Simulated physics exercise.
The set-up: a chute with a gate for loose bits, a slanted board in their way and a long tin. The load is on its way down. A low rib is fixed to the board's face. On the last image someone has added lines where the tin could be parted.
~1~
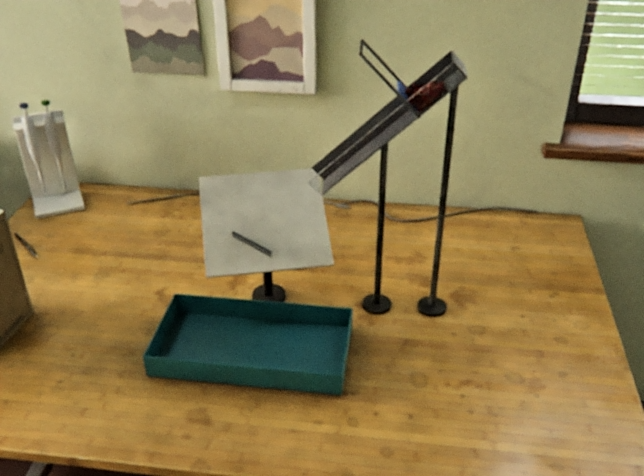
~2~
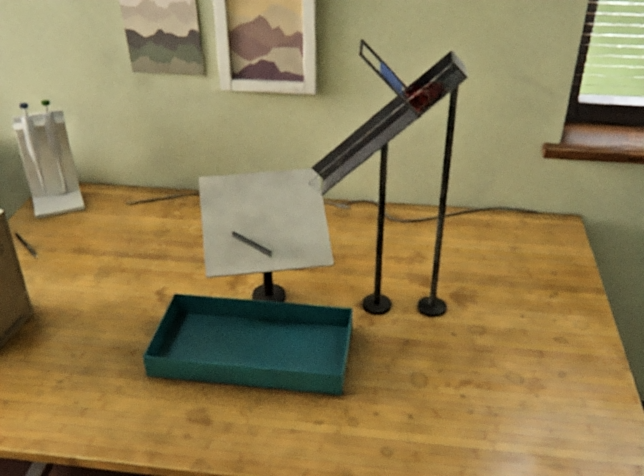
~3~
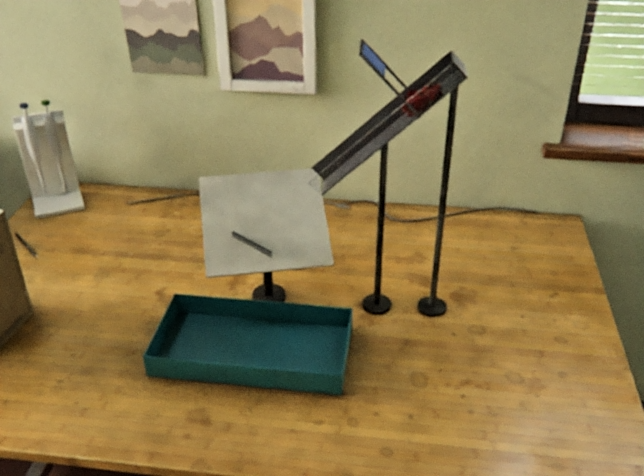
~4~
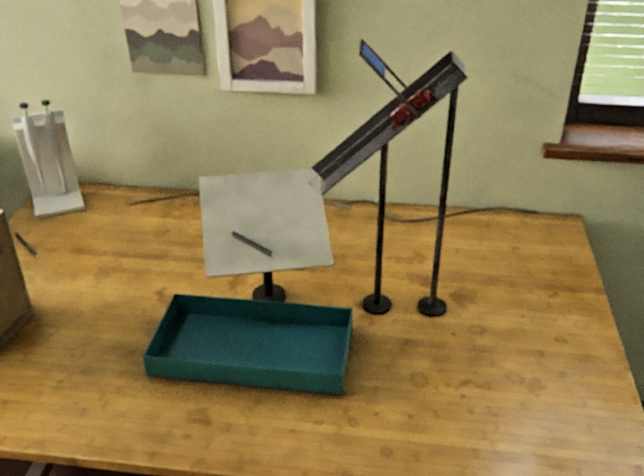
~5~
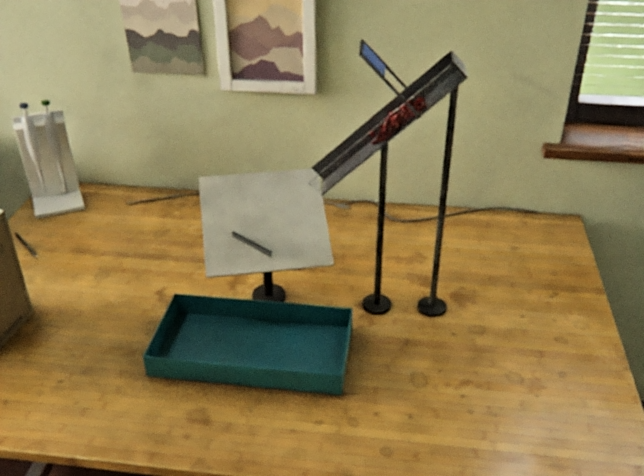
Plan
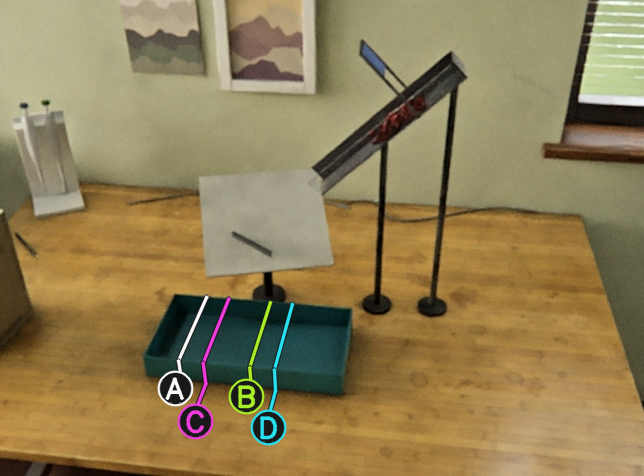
A wooden table held a teal tin, a slanted pale board and a raised chute on thin black stands; the chute's gate slid up, and some dark red bits slid partway down toward the left.
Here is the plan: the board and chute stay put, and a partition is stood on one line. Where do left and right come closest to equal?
It is D.
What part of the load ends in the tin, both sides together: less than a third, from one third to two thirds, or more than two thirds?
It is from one third to two thirds.
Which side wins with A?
The right side.
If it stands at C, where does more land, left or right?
The right side.
On the marked copy, line A crosses the front rim at (178, 360); line B crosses the front rim at (249, 366); line C crosses the front rim at (203, 362); line D crosses the front rim at (274, 369).
With A, of what is caught, a small part on the left of the divider, nearly all on the right.
With B, of what is caught, a small part on the left of the divider, most on the right.
With C, of what is caught, a small part on the left of the divider, nearly all on the right.
With D, of what is caught, about half on the left of the divider, about half on the right.
